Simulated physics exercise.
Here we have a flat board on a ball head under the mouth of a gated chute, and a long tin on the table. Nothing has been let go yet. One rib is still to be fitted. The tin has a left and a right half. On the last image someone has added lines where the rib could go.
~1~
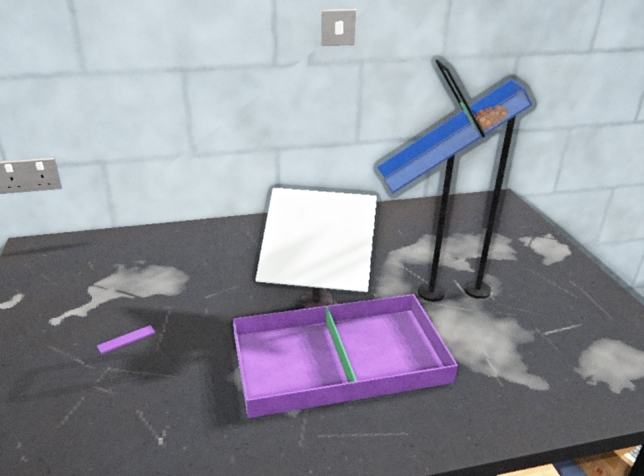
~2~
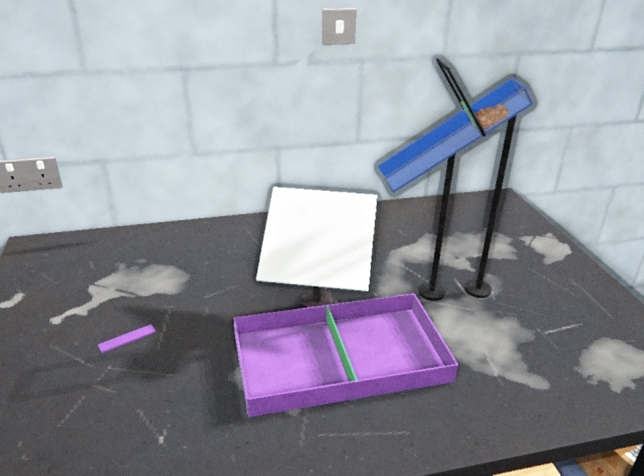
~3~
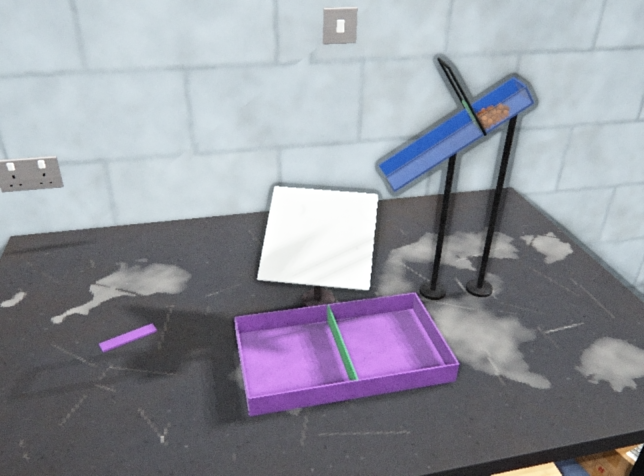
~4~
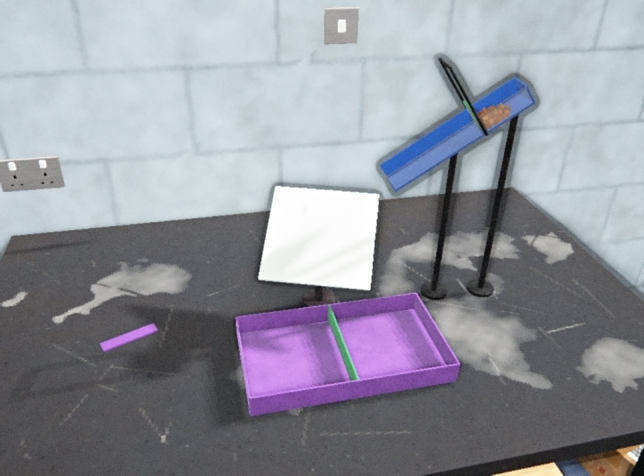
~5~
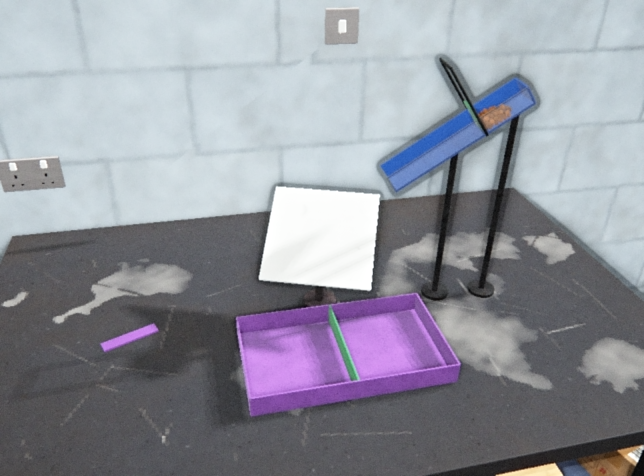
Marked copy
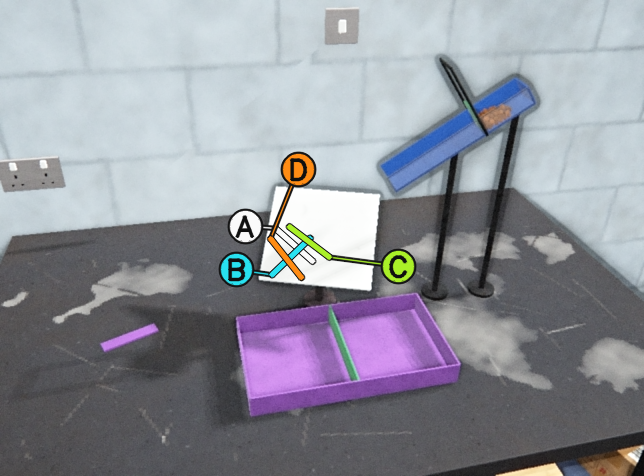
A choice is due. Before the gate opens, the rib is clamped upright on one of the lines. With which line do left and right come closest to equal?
C is best.
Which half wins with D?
More lands on the left.
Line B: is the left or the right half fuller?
More lands on the left.
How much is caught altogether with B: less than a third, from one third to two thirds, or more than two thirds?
It is more than two thirds.
On the marked copy, line A from (275, 228) to (312, 261); line B from (310, 238) to (271, 274); line C from (289, 226) to (329, 257); line D from (270, 238) to (301, 277).
With A, of what is caught, every piece in the left half, not one piece in the right.
With B, of what is caught, every piece in the left half, not one piece in the right.
With C, of what is caught, roughly two thirds in the left half, roughly a third in the right.
With D, of what is caught, almost all in the left half, just a few in the right.
